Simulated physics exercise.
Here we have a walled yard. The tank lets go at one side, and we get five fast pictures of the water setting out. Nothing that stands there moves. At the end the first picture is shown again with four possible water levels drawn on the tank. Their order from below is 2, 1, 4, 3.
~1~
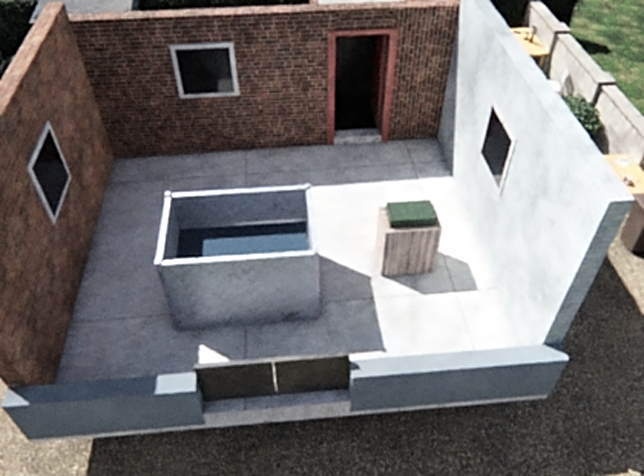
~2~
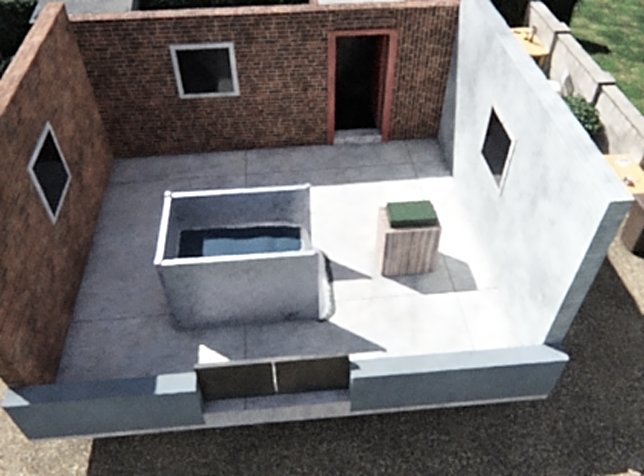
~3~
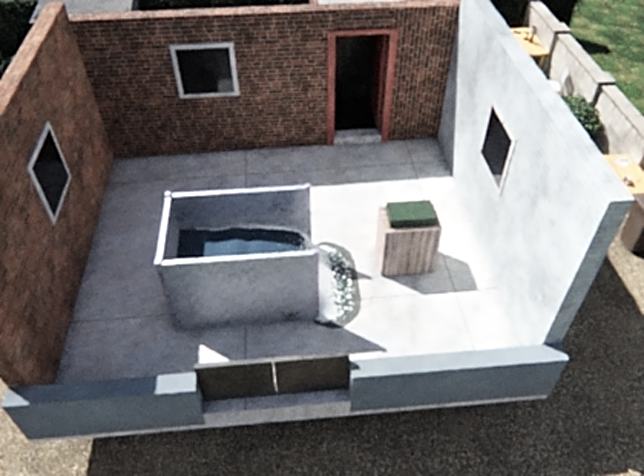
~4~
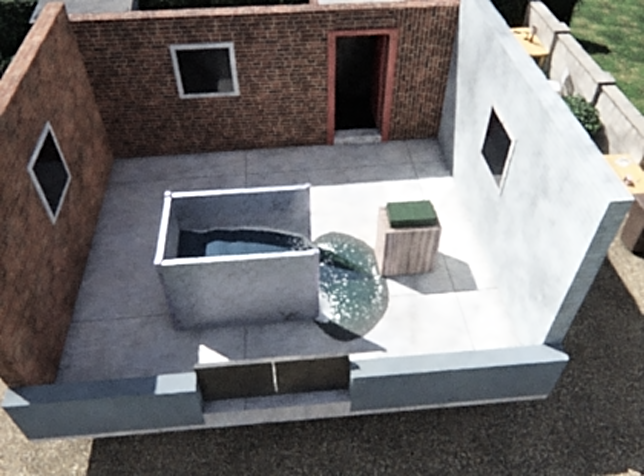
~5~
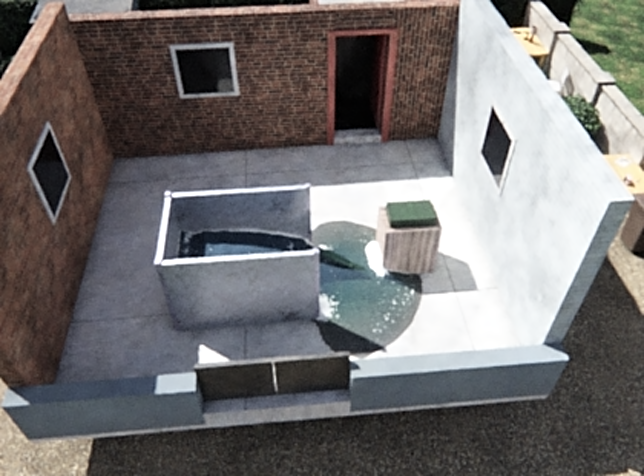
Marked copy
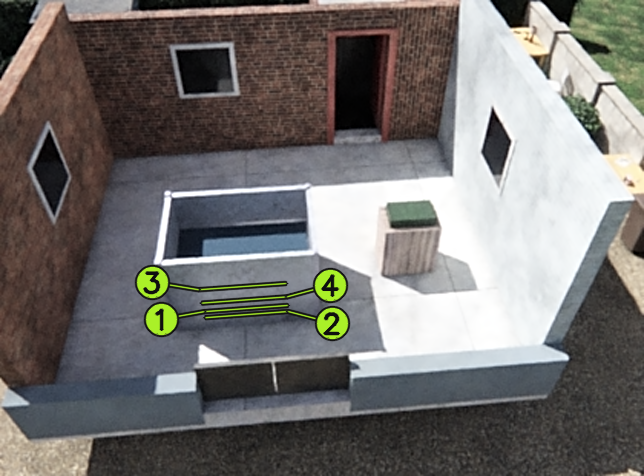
A walled yard held a tank of still water, then water poured out of the tank's right side and spread across the pale floor in a widening puddle, reaching the small wooden block.
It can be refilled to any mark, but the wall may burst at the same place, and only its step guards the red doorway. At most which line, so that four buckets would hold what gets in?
3 is the one.
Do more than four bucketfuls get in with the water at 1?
No.
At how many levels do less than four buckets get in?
All four.
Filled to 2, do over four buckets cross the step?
No.
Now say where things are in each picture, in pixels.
Water in the tank at rest, its middle at (243, 254); foot of the red doorway at (357, 143); shut gate at (273, 364), in the first picture.
In the second picture, 1 % of the ground under water, visible out to (324, 314).
In the third picture, 3 % of the ground under water, visible out to (342, 321).
In the fourth picture, 6 % of the ground under water, visible out to (379, 311).
In the fifth picture, 10 % of the ground under water, visible out to (416, 287).
In lime, 1 at (246, 308); 2 at (247, 314); 3 at (242, 286); 4 at (244, 300); from the bottom up 2, 1, 4, 3.
With 1, nothing gets over.
With 2, nothing gets over.
With 3, a bucket or two gets in.
With 4, nothing gets over.
